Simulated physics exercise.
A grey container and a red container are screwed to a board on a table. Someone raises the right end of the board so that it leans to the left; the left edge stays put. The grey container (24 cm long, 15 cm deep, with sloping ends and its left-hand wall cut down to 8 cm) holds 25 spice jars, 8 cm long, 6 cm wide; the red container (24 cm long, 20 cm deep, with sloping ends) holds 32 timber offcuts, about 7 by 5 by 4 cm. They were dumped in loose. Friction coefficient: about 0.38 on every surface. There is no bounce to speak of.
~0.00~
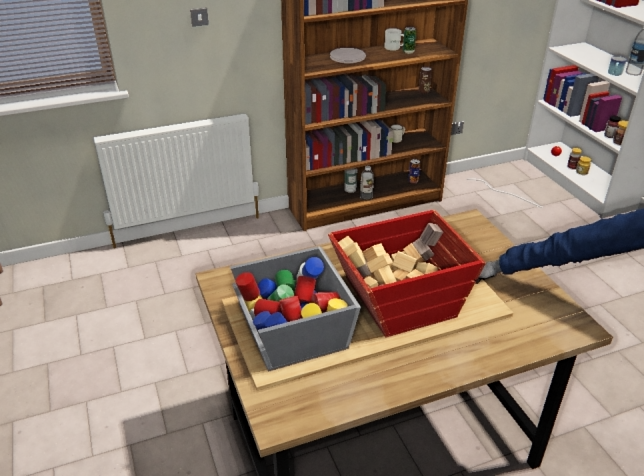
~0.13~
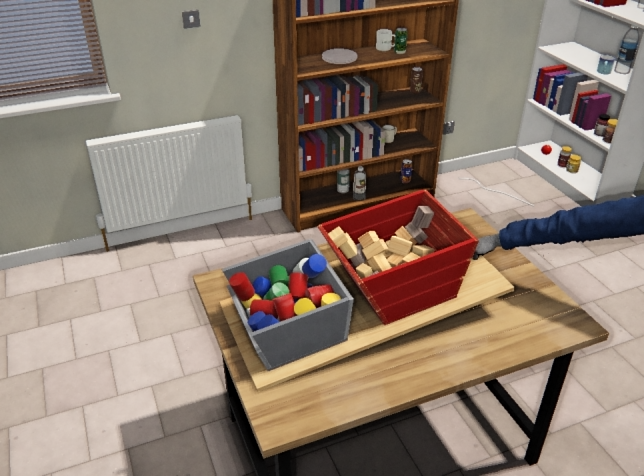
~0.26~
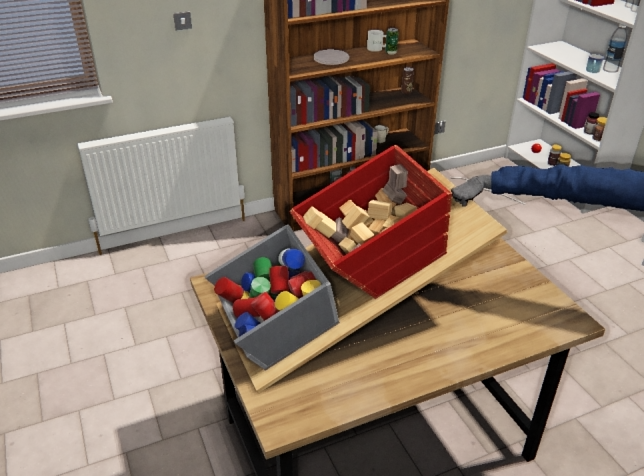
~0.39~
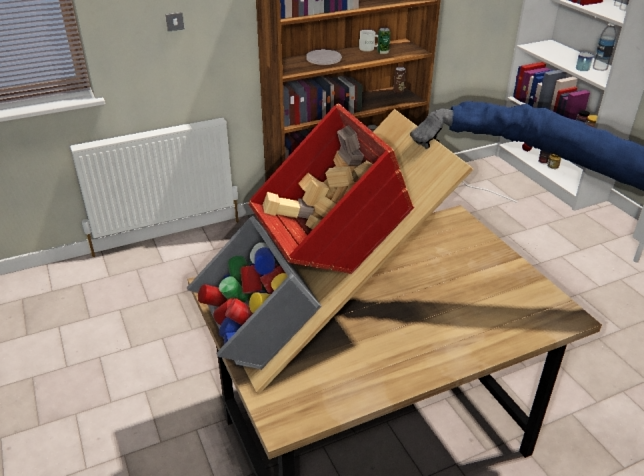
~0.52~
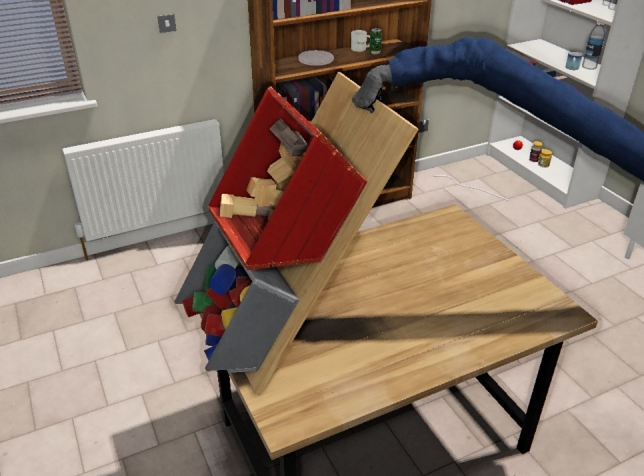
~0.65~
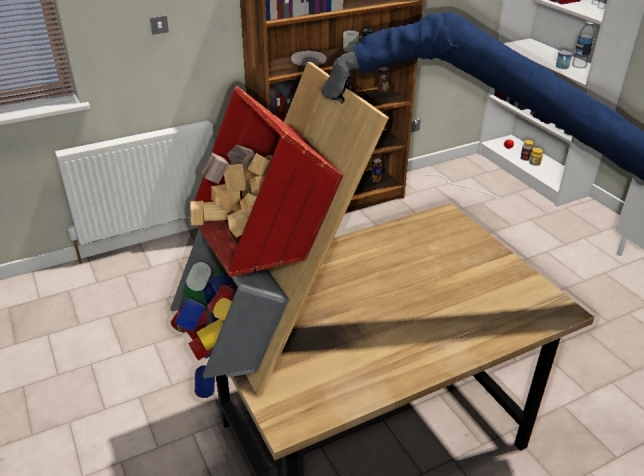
A blue-sleeved arm raised the right end of a board on a table until it leaned steeply left, and the colourful jars and wooden blocks shifted in their grey and red containers.
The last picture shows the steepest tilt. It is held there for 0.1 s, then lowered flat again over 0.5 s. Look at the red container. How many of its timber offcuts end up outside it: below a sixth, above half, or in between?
It sheds more than half of them.
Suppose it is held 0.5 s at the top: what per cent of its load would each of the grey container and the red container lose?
In that case grey container 60, red container 60 per cent.
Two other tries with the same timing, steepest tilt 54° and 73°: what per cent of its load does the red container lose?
About 20 and 90 per cent.
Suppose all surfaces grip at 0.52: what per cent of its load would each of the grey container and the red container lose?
Then grey container 70, red container 70 per cent.
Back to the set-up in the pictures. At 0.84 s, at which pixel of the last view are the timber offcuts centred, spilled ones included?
Around (224, 218).
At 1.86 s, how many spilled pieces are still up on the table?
About 1.
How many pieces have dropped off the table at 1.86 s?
Roughly 30.
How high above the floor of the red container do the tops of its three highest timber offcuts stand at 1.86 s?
Some 10 cm.
After 0.84 s, tilt 59°; grey container 14 in, 11 out and red container 27 in, 5 out.
After 1.08 s, tilt 17°; grey container 7 in, 18 out and red container 12 in, 20 out.
After 1.42 s, tilt 0°; grey container 7 in, 18 out and red container 12 in, 20 out.
Final count (at 1.86 s), grey container 7 in, 18 out and red container 12 in, 20 out. Asked share, 20 of 32, 62 per cent.
